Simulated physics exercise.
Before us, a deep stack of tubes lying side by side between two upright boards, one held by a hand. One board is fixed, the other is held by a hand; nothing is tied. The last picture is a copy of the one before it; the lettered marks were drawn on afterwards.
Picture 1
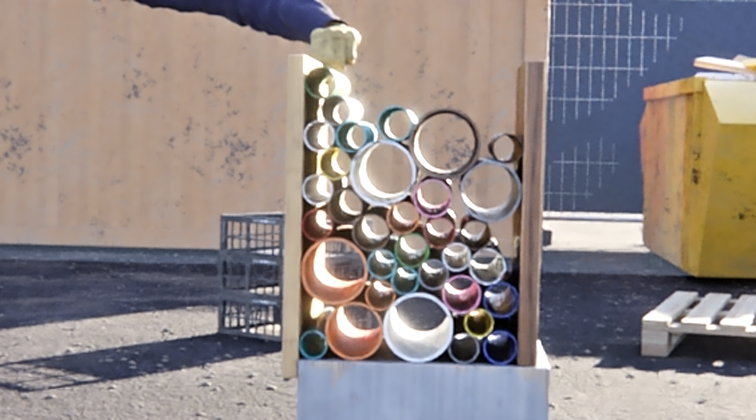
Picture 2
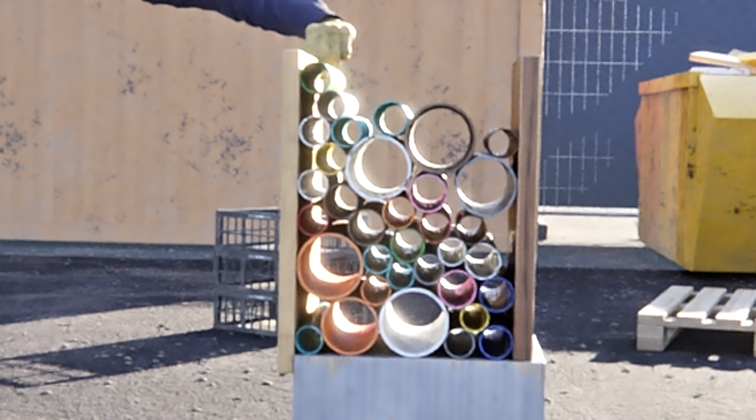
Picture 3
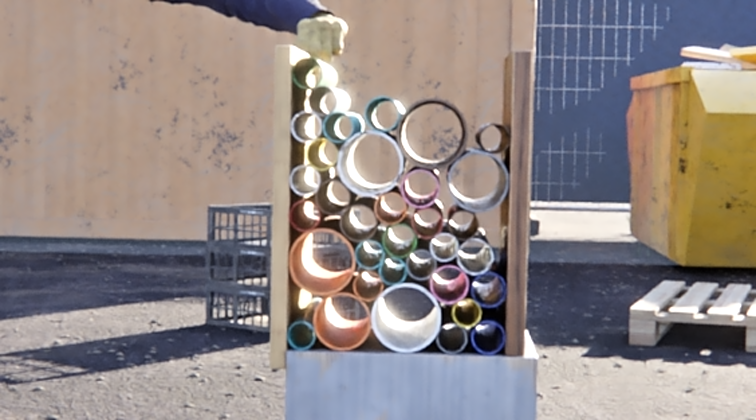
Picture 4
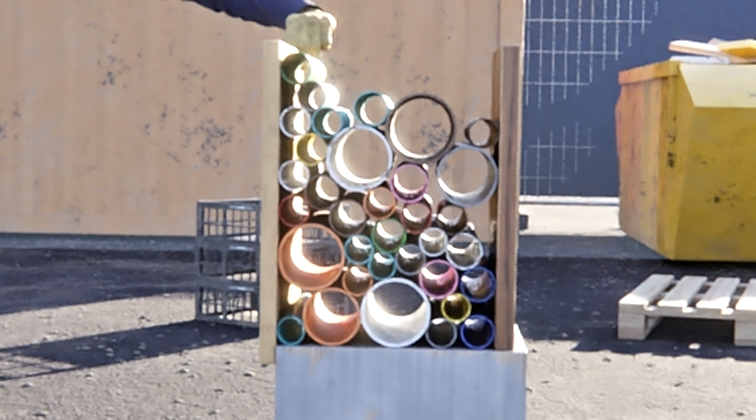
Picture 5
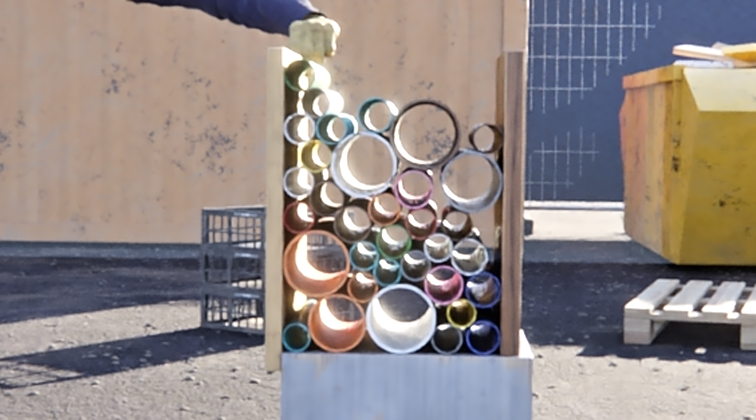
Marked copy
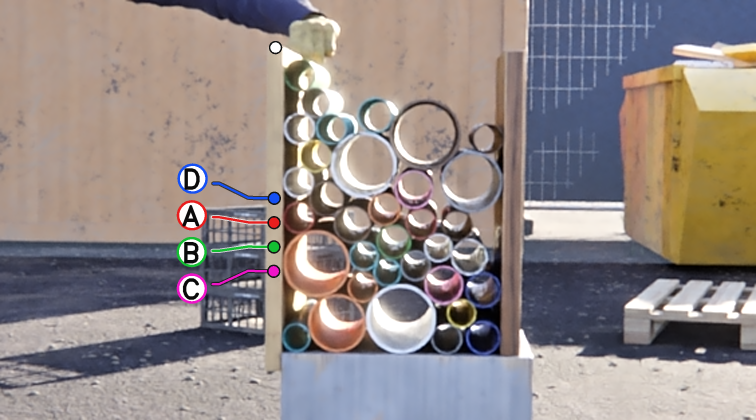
A gloved hand rests atop the left board beside stacked colourful tubes, which stay still.
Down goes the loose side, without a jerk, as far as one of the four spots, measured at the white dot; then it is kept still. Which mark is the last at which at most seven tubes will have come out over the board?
It can be let down to A.
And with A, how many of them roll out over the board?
The count is six.
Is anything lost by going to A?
Yes.
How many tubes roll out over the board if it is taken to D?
The count is three.
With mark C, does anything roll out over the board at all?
Yes, at C.
On the copy, A at (274, 222); B at (274, 247); C at (274, 271); D at (275, 198); the white dot at (276, 47).
On A. First, top of the board (284, 122).
Then, top of the board (283, 204).
Finally, top of the board (283, 223), six out over the board.
By contrast, B more than seven out over the board; C more than seven out over the board; D three out over the board.
